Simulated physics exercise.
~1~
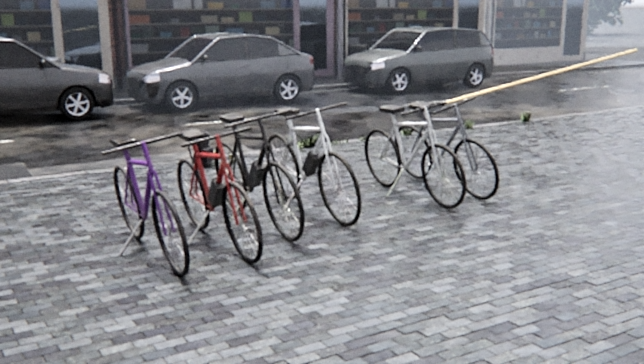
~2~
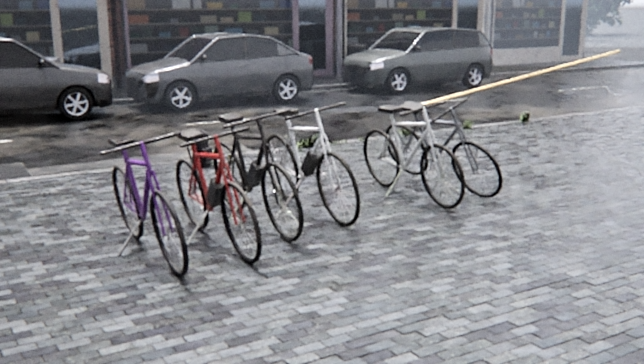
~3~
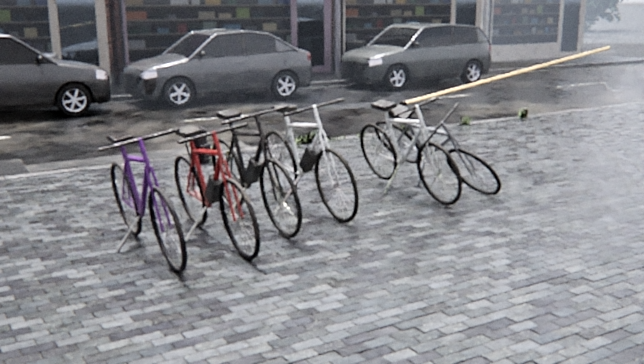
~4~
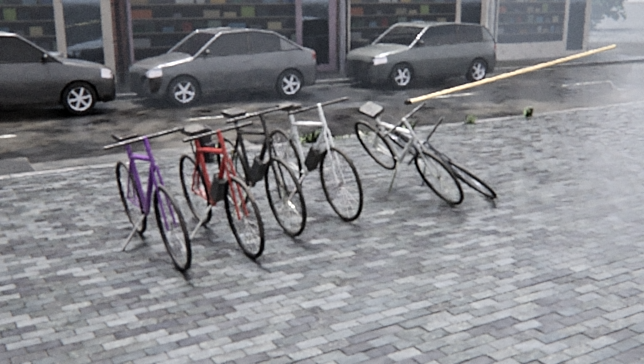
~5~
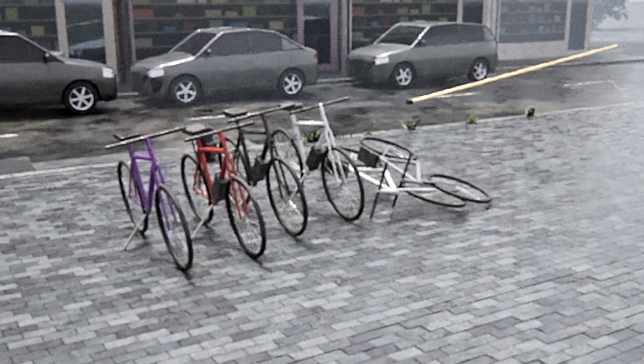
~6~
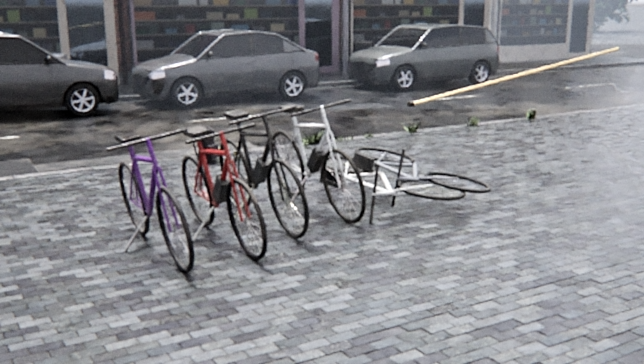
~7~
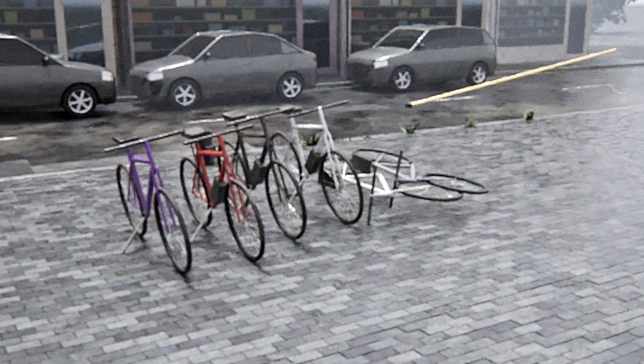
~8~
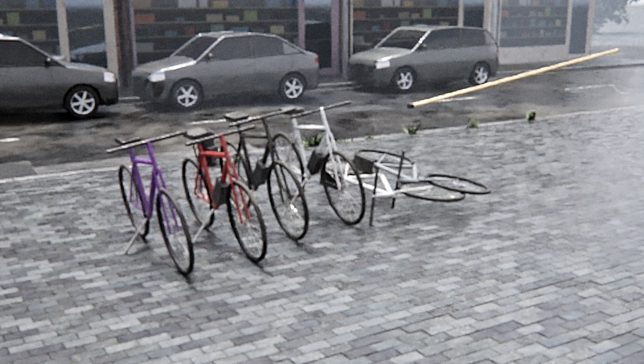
A long pole tips the two rightmost bicycles onto the paving, leaving four still standing.
